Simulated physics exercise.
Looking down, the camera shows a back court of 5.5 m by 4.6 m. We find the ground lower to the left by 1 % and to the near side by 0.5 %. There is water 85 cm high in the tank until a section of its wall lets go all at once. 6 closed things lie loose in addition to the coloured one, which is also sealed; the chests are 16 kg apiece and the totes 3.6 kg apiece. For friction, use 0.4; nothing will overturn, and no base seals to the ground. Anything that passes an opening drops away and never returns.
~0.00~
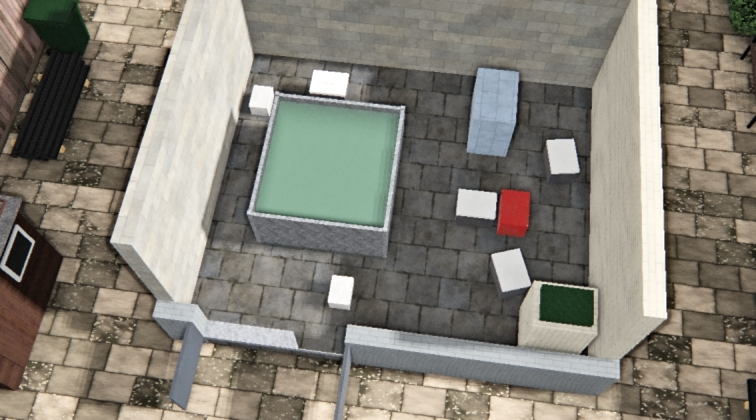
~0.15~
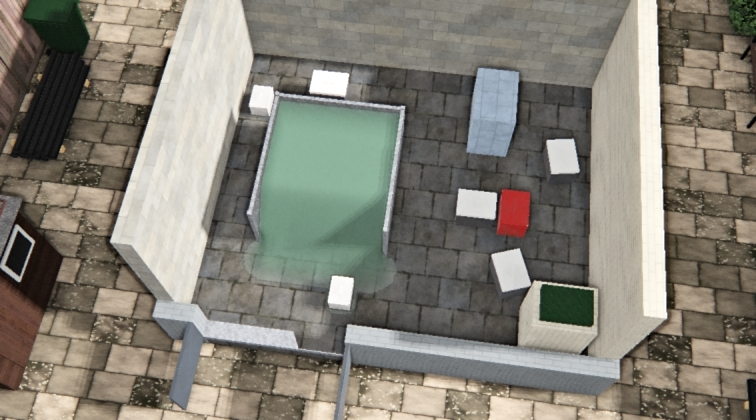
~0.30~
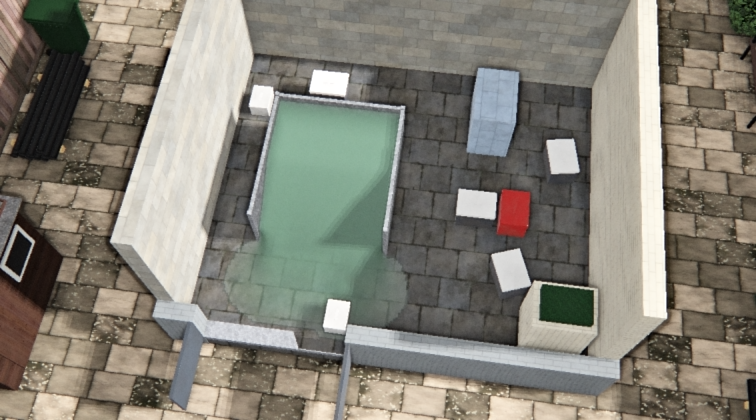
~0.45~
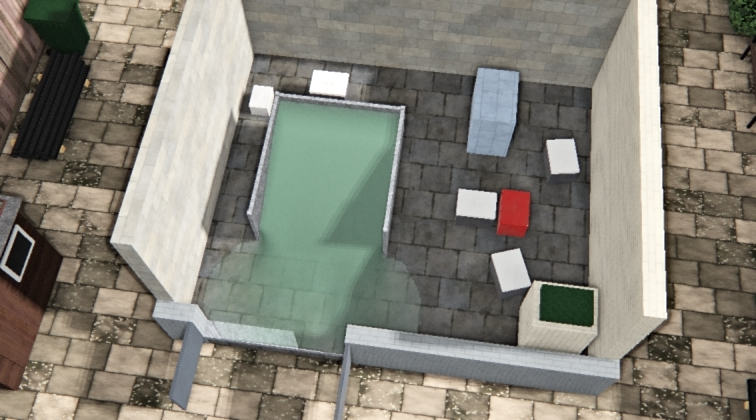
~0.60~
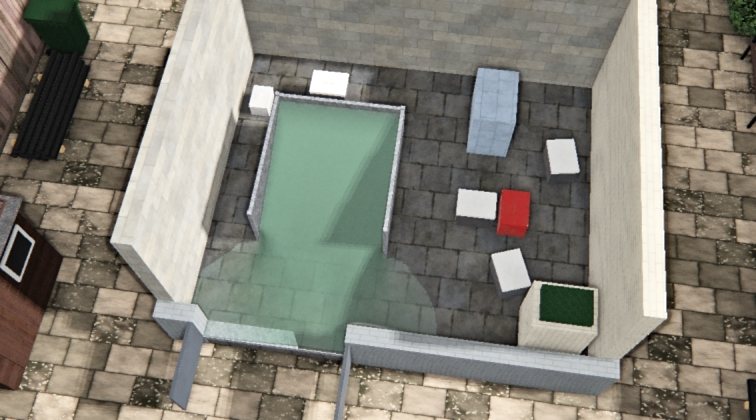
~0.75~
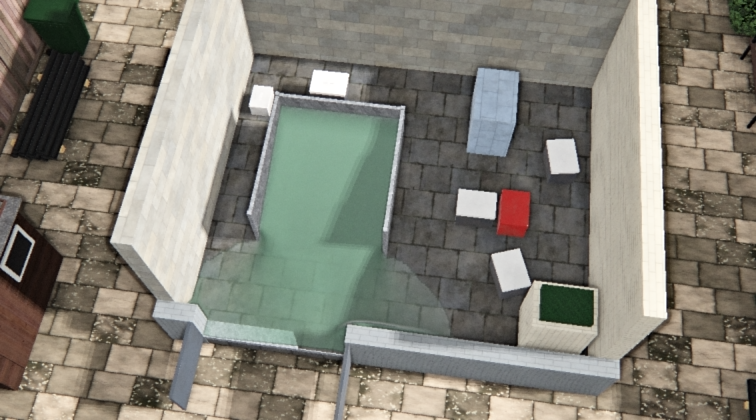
To begin with, green water fills a raised square tank in a walled, paved court, with white boxes and a red one nearby. The tank's near side disappears and water spreads across the floor to the near wall, shifting one white box, which is then gone from view; the red box stays still.
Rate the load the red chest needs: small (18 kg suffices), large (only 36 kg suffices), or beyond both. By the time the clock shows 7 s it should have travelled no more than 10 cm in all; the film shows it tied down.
Large.
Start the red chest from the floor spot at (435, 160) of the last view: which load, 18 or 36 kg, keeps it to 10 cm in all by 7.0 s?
Looks like the outcome is this: The lighter one does it.
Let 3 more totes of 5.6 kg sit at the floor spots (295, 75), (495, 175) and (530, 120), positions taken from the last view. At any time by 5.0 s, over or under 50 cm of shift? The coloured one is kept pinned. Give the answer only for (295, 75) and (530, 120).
One after the other: Does not reach it, then does not reach it.
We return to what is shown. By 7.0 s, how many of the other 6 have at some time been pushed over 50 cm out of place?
Answer: 2.
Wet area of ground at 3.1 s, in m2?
The covered patch comes to about 15 m2.
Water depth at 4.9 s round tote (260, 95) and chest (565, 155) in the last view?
About 2 and 3 cm.
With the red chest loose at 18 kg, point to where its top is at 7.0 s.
About pixel (505, 162).
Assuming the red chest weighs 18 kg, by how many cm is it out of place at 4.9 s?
Roughly 60 cm.
After 1.4 s the red chest would be 0 cm from its start with 18 kg and 0 cm from its start with 36 kg; 0 cm of water round it then.
After 3.1 s the red chest would be 34 cm from its start with 18 kg and 5 cm from its start with 36 kg; 5 cm of water round it then.
After 4.9 s the red chest would be 65 cm from its start with 18 kg and 5 cm from its start with 36 kg; 6 cm of water round it then.
After 7.0 s the red chest would be 76 cm from its start with 18 kg and 5 cm from its start with 36 kg; 3 cm of water round it then.
